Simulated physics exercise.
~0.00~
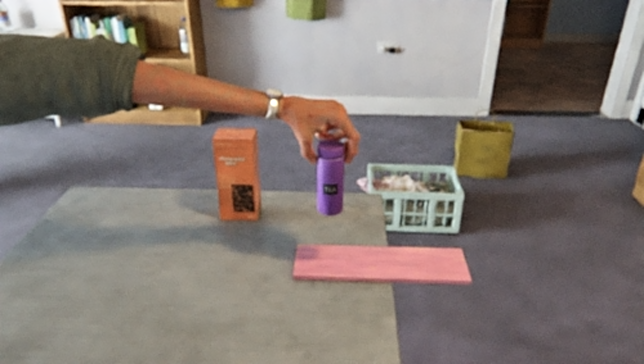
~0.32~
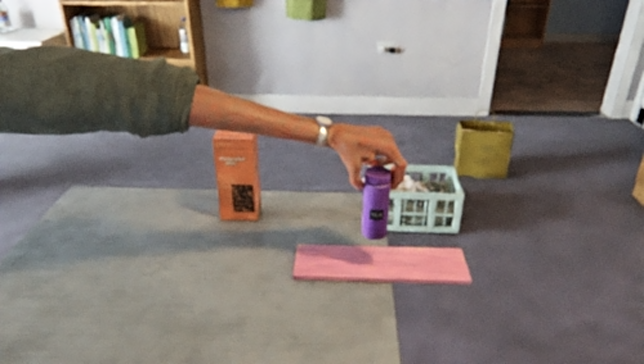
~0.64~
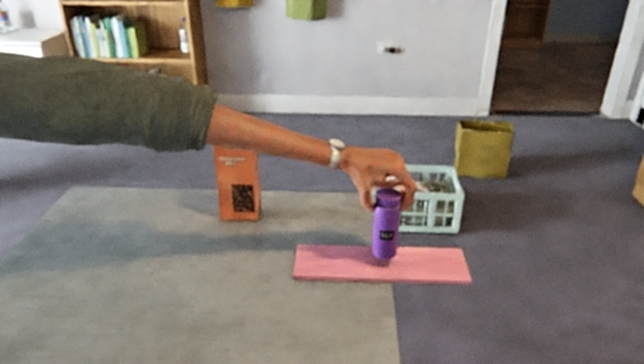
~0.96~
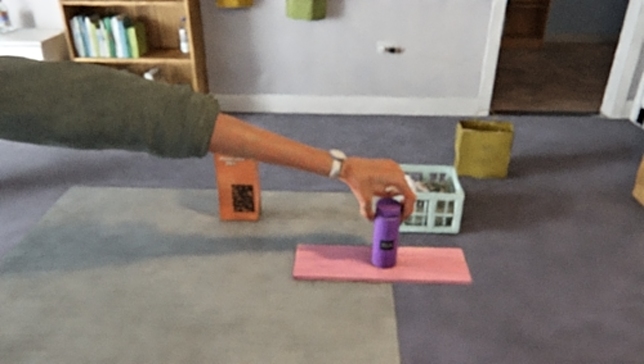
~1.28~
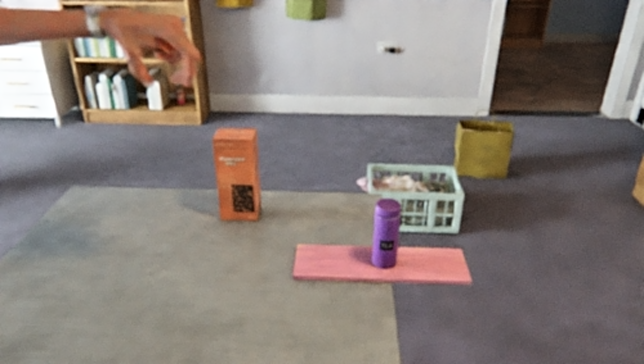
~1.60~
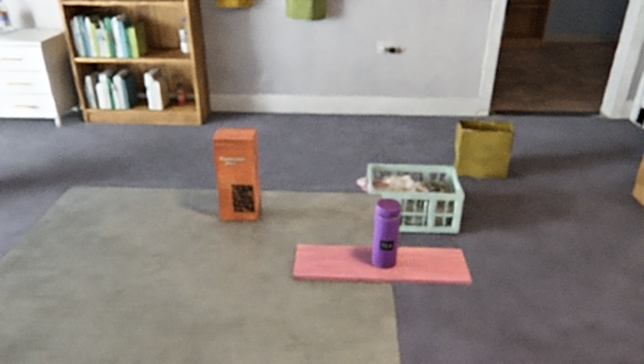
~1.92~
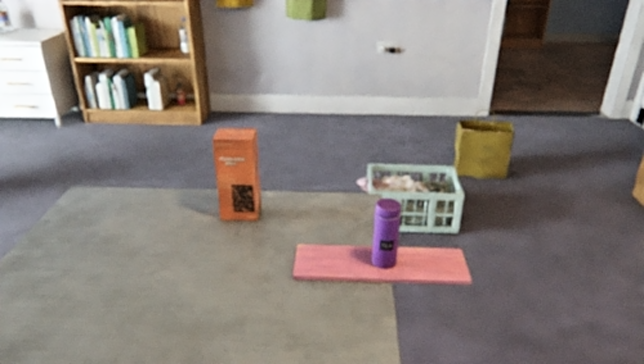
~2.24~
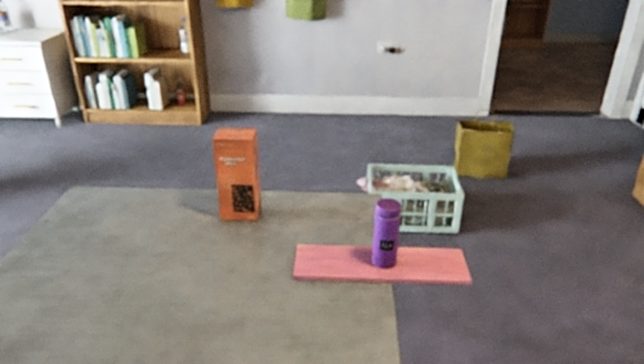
In this clip, a hand moves a purple shaker to the right and lowers it upright onto a pink plank near an orange carton and a pale basket, then lets go and withdraws to the left, leaving the shaker standing still on the plank.
